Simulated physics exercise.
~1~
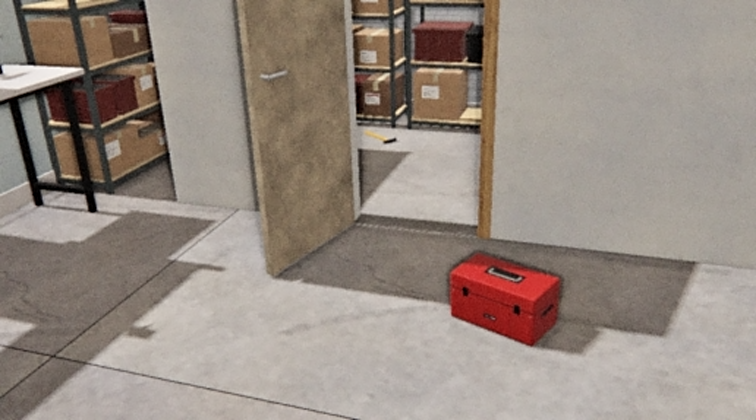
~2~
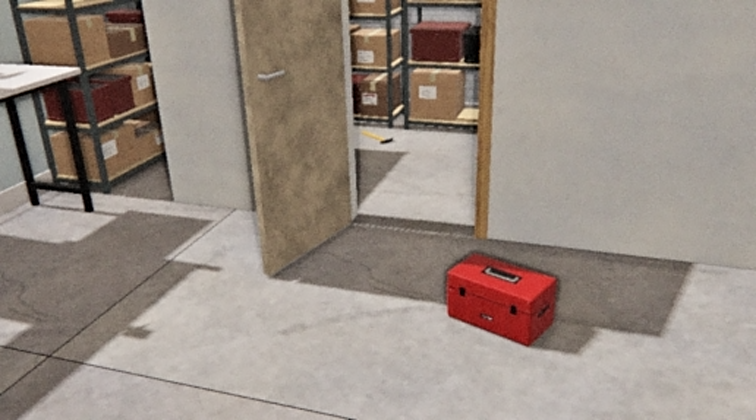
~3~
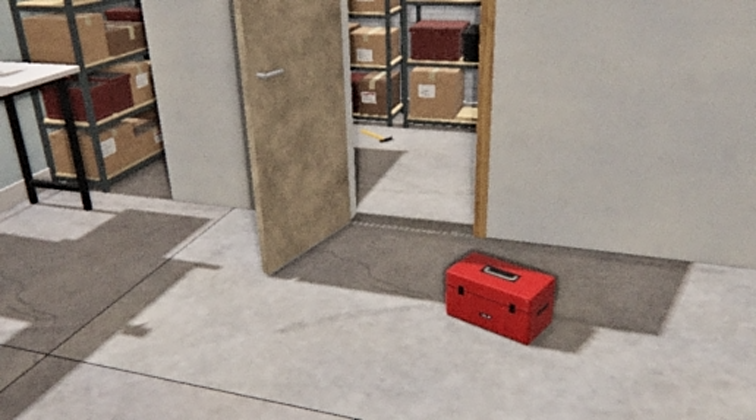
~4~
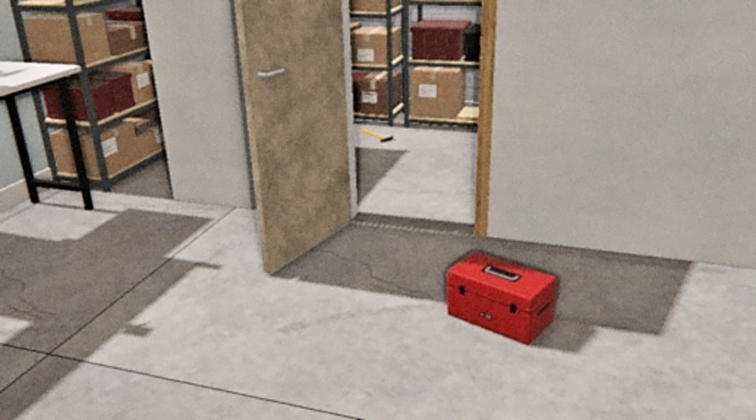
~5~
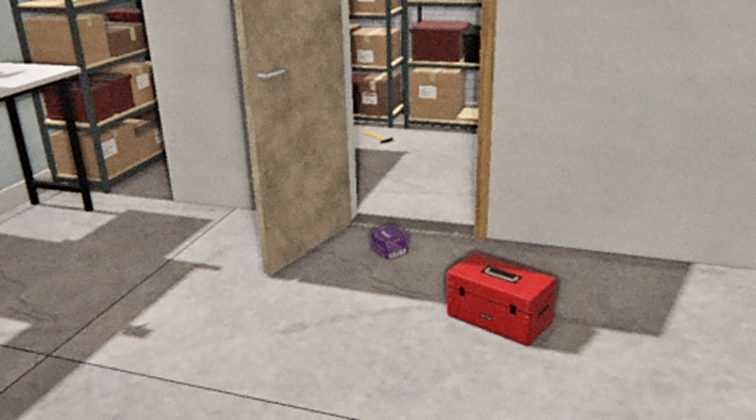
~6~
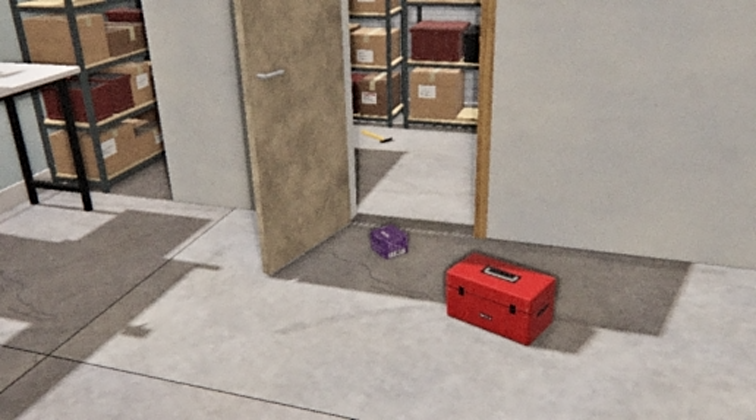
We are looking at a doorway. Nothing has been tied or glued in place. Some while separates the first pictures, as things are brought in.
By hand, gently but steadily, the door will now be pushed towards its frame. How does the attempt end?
The attempt works.
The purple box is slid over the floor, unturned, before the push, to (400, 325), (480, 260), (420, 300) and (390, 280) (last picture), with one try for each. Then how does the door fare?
Door, in order of tries: Fully closed, fully closed, fully closed, fully closed.
Then, 0.90 s on from there, open by 67°.
Then, 1.50 s on from there, open by 29°; purple box shifted about its own width near (415, 234).
Then, 1.80 s on from there, open by 11°; purple box shifted well along near (429, 224).
In the end, open by 0°; moved from the start, purple box; red toolbox unmoved. At the end, from the last picture's camera, purple box near (435, 214).
